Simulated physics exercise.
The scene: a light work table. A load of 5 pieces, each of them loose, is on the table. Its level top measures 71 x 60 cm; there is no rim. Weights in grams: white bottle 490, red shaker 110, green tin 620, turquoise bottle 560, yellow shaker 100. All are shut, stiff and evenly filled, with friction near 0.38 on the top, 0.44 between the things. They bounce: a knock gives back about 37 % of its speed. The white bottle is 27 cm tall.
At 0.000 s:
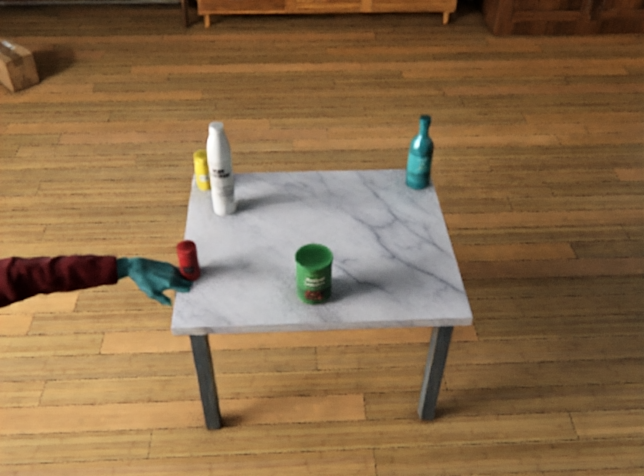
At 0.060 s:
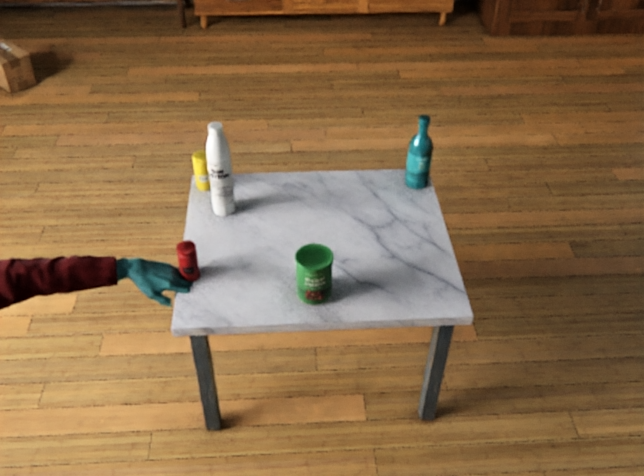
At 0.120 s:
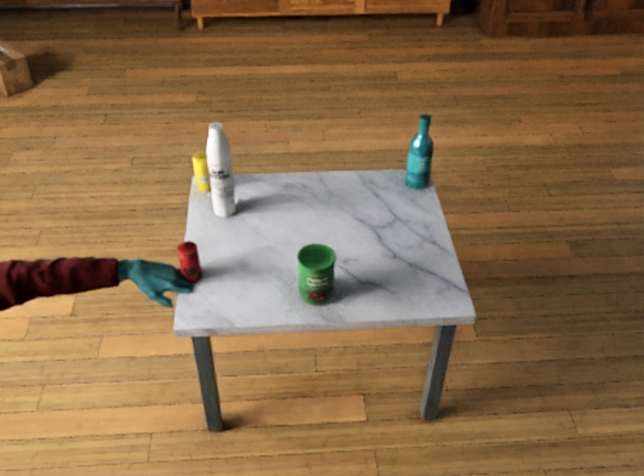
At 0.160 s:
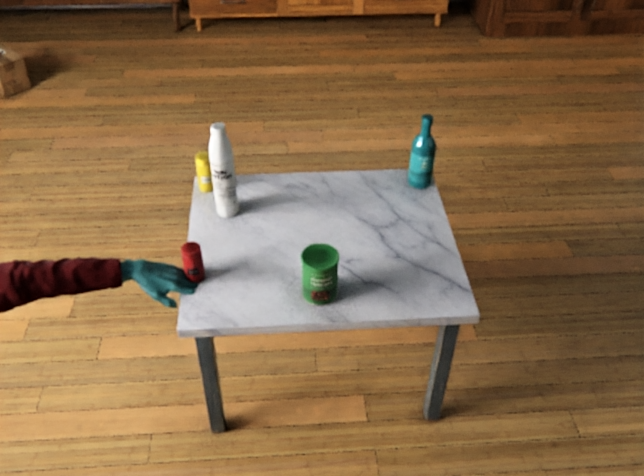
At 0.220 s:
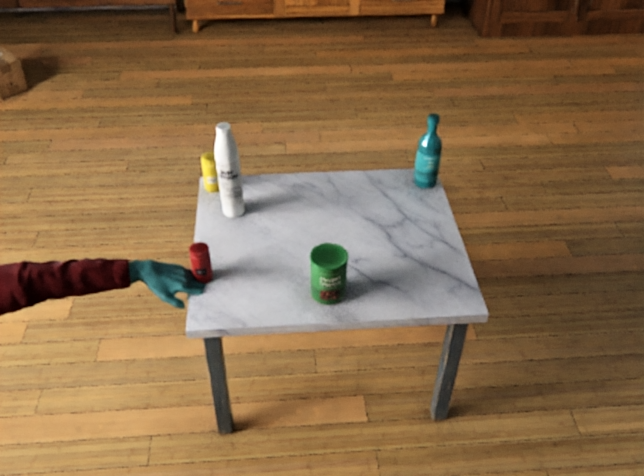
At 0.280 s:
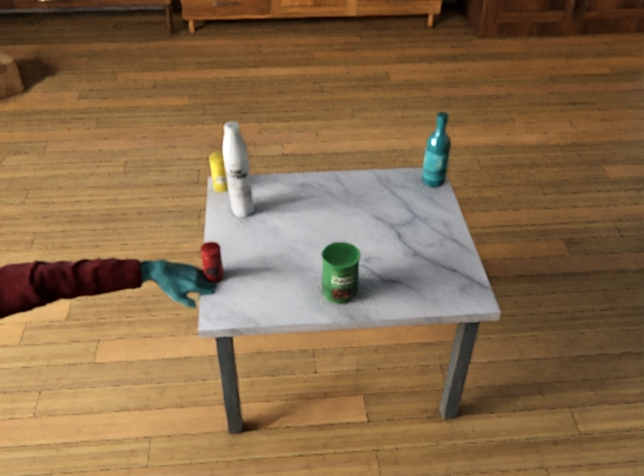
A marble-topped table shifting slightly right, its bottles and tins riding along, as a teal-gloved hand pushes at the left edge.
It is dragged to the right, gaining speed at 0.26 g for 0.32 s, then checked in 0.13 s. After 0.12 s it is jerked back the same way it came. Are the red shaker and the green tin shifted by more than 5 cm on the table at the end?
The red shaker keeps its place, the green tin keeps its place.
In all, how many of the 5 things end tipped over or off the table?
2 of them.
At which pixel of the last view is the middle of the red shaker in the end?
At about (187, 264).
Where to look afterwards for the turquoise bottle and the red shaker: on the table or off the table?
The turquoise bottle finishes off the table; the red shaker ends on the table.
After 0.58 s, table 18 cm from its start; red shaker slid 4 cm near (277, 259); green tin slid 4 cm near (406, 270); white bottle leaning 25°.
After 0.88 s, table 10 cm from its start; turquoise bottle now off the table; red shaker slid 4 cm near (244, 261); green tin slid 4 cm near (372, 272).
After 1.08 s, white bottle on its side.
At rest (1.7 s), off the table, turquoise bottle; tipped over on the table, white bottle; the other 3 in place, give or take 5 cm. Seen from the same camera at the end, red shaker near (187, 264), green tin near (314, 275).
